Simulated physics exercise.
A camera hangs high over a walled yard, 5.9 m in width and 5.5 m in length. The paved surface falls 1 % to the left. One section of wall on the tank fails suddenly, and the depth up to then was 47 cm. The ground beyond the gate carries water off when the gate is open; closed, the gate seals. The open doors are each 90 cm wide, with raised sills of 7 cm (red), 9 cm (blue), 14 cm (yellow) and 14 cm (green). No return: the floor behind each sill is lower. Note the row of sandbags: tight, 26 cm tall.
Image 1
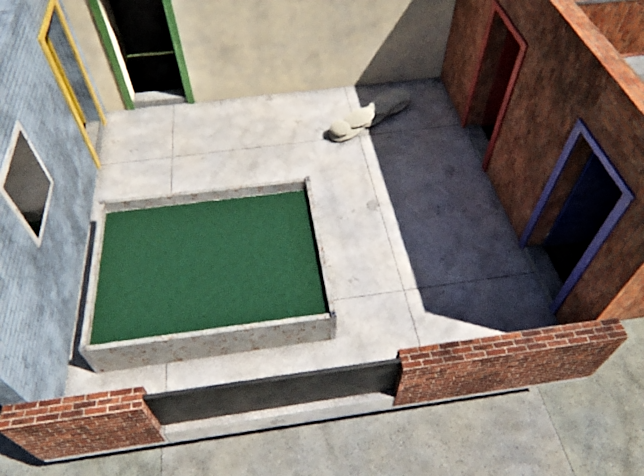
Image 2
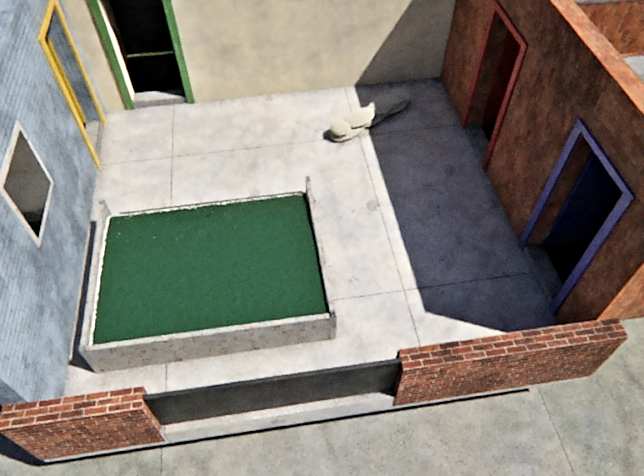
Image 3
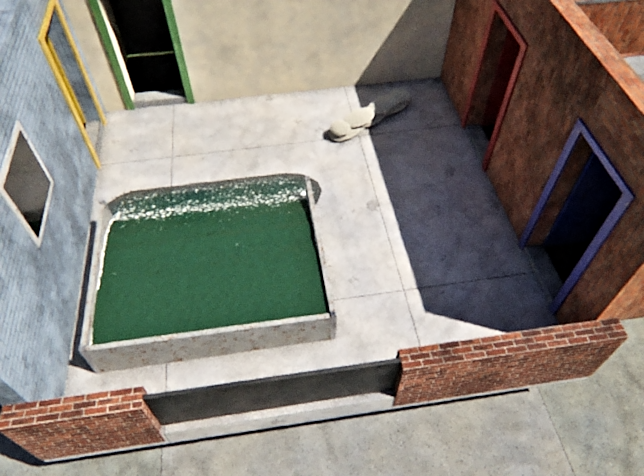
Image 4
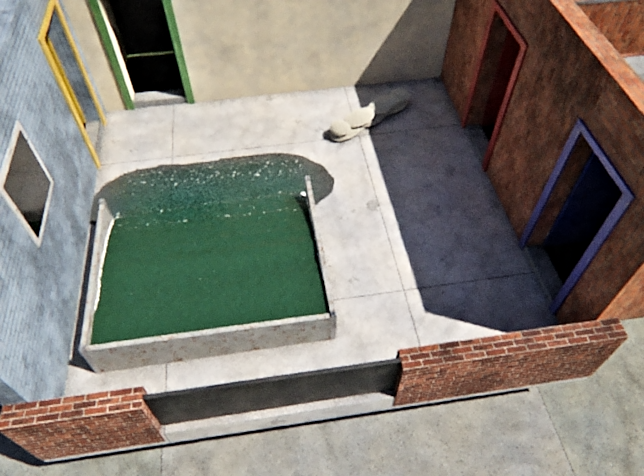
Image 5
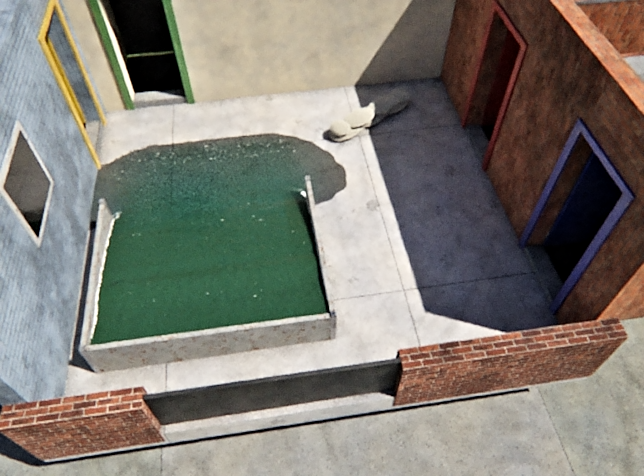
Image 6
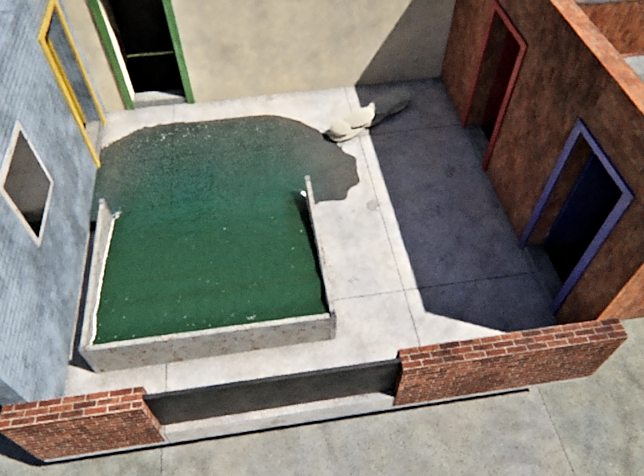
Green water lies still in a low-walled rectangular tank in a paved yard, then the tank's far wall gives way. Water pours out over the pale floor beyond in a foamy band, which spreads into a wide, dark sheet reaching the pale object near the shadow's edge.
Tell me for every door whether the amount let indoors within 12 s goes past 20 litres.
In the end at the red door the limit will hold, at the blue door the limit will hold, at the yellow door the limit will be broken, at the green door the limit will be broken.
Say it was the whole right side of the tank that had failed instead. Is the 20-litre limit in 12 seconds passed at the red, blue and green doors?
The red door comes out more than that, the blue door more than that and the green door less than that.
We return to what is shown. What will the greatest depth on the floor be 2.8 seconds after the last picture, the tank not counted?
About 28 cm.
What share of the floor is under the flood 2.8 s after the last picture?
Roughly 50 % of the floor.
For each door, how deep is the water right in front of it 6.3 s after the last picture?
Measured in centimetres, the red door gives 4, the blue door 4, the yellow door 10 and the green door 11.
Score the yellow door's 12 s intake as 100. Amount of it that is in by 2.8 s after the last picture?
Fraction in by then: Around 65 per cent.
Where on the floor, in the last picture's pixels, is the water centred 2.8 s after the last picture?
I'd put it close to (231, 163).
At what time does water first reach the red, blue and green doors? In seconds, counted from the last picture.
So red at 3.0 s, blue at 4.5 s, and green at 0.2 s.
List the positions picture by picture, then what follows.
Still water, 47 cm deep, in the tank at (210, 258), in the first frame.
Water pours out on the tank's far side and has run 1.4 m, to a hidden place; typically 9 cm deep outside, 47 cm at the tank's back, in the second frame.
Water pours out on the tank's far side and has run 1.5 m, to a hidden place; typically 10 cm deep outside, 47 cm at the tank's back, in the third frame.
Water pours out on the tank's far side and has run 1.8 m, to (319, 171); typically 8 cm deep outside, 47 cm at the tank's back, in the fourth frame.
Water pours out on the tank's far side and has run 2.0 m, to (106, 171); typically 6 cm deep outside, 47 cm at the tank's back, in the fifth frame.
The front is at (101, 154), 2.4 m from the gap on the tank's far side; 6.8 m2 of floor is under water; 43 cm left at the back of the tank, in the sixth frame.
Then, 0.7 s after the last picture water covers 40 % of the floor and is deepest (32 cm) near (107, 113); red door not reached, blue door not reached, yellow door 11 cm at the sill, 0 L in, green door 27 cm at the sill, 9 L in.
Then, 1.5 s after the last picture water covers 45 % of the floor and is deepest (37 cm) near (107, 113); red door not reached, blue door not reached, yellow door 21 cm at the sill, 2 L in, green door 35 cm at the sill, 67 L in.
Then, 2.8 s after the last picture water covers 50 % of the floor and is deepest (28 cm) near (434, 79); red door not reached, blue door not reached, yellow door 25 cm at the sill, 67 L in, green door 25 cm at the sill, 182 L in.
Then, 6.3 s after the last picture water covers 90 % of the floor and is deepest (15 cm) near (63, 411); red door 4 cm at the sill, 0 L in, blue door 4 cm at the sill, 0 L in, yellow door 10 cm at the sill, 104 L in, green door 11 cm at the sill, 214 L in.
Then, 11.3 s after the last picture water covers 95 % of the floor and is deepest (18 cm) near (61, 427); red door 2 cm at the sill, 0 L in, blue door 6 cm at the sill, 1 L in, yellow door 10 cm at the sill, 105 L in, green door 7 cm at the sill, 214 L in.
